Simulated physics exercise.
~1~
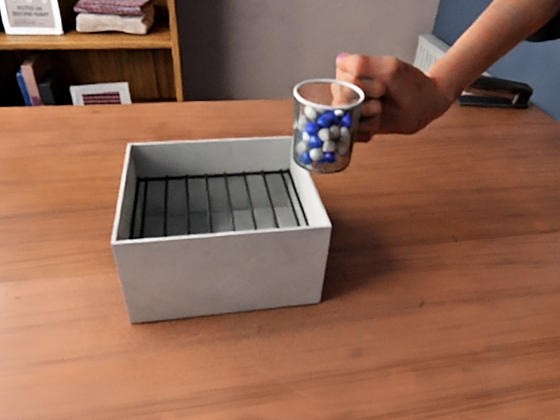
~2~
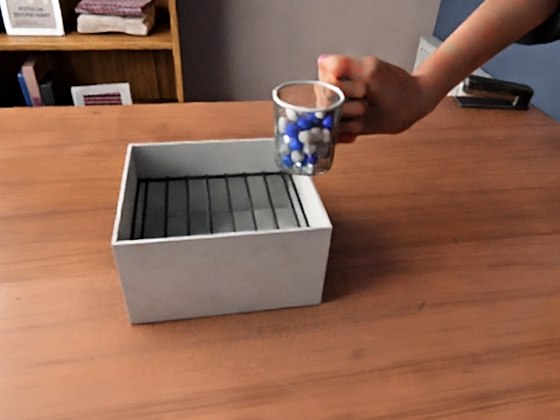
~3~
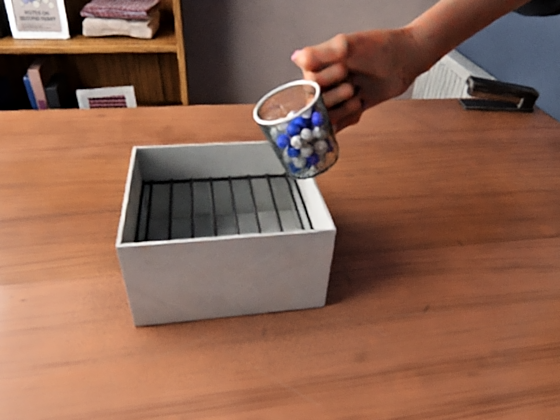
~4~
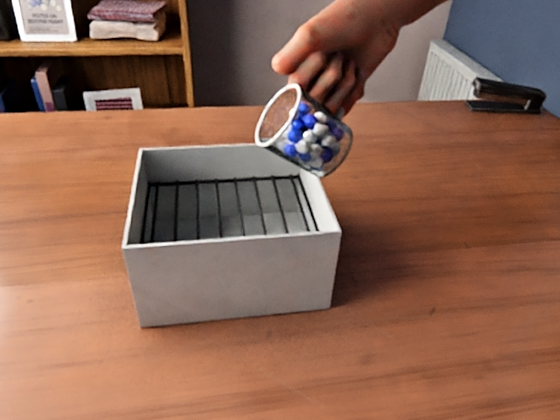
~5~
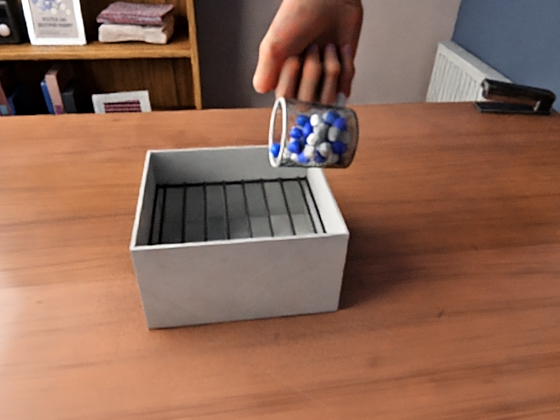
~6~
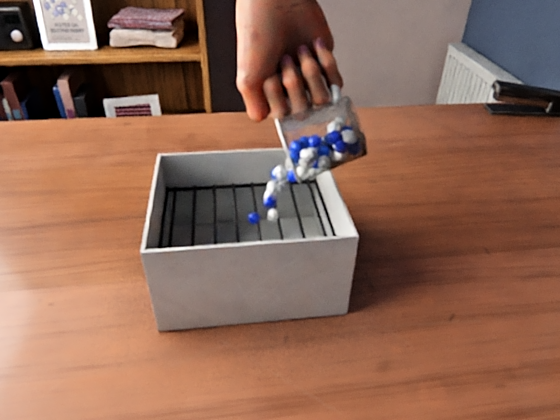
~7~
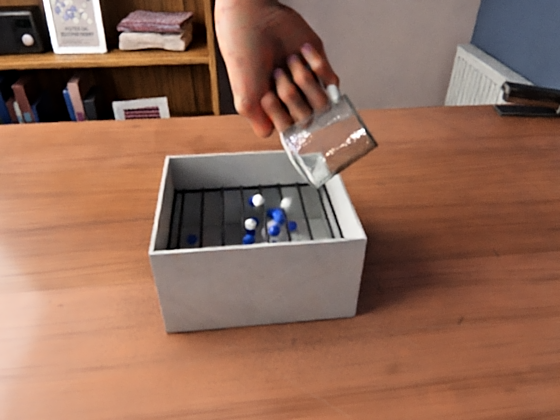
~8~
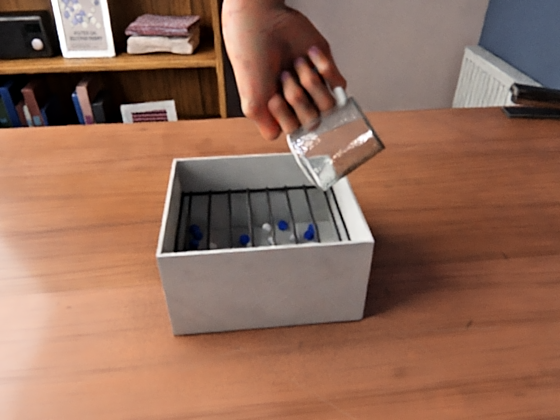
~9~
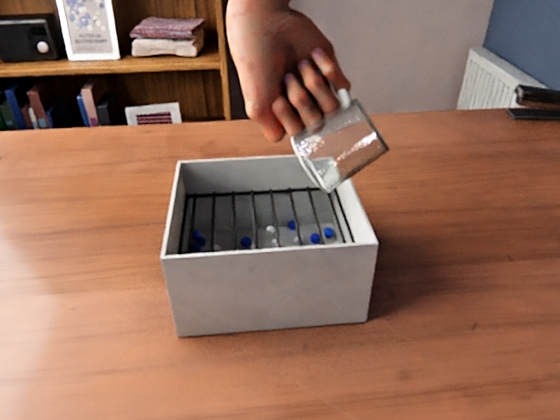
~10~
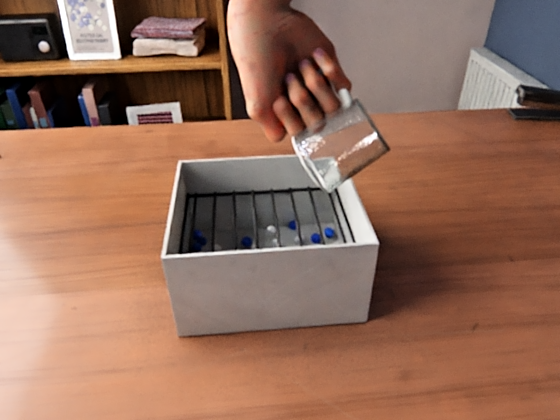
A hand holds a clear cup of blue and white beads above a pale grey open box strung with dark wires, on a wooden table seen from the front and slightly above. Behind are a wooden bookcase on the left and a blue wall on the right. The hand moves the cup left and tilts it onto its side while the view pans slightly left. Beads then stream down onto the wires, some still above them as the cup empties. Finally, both colours lie beneath the wires, and the hand holds the empty cup upside down overhead.
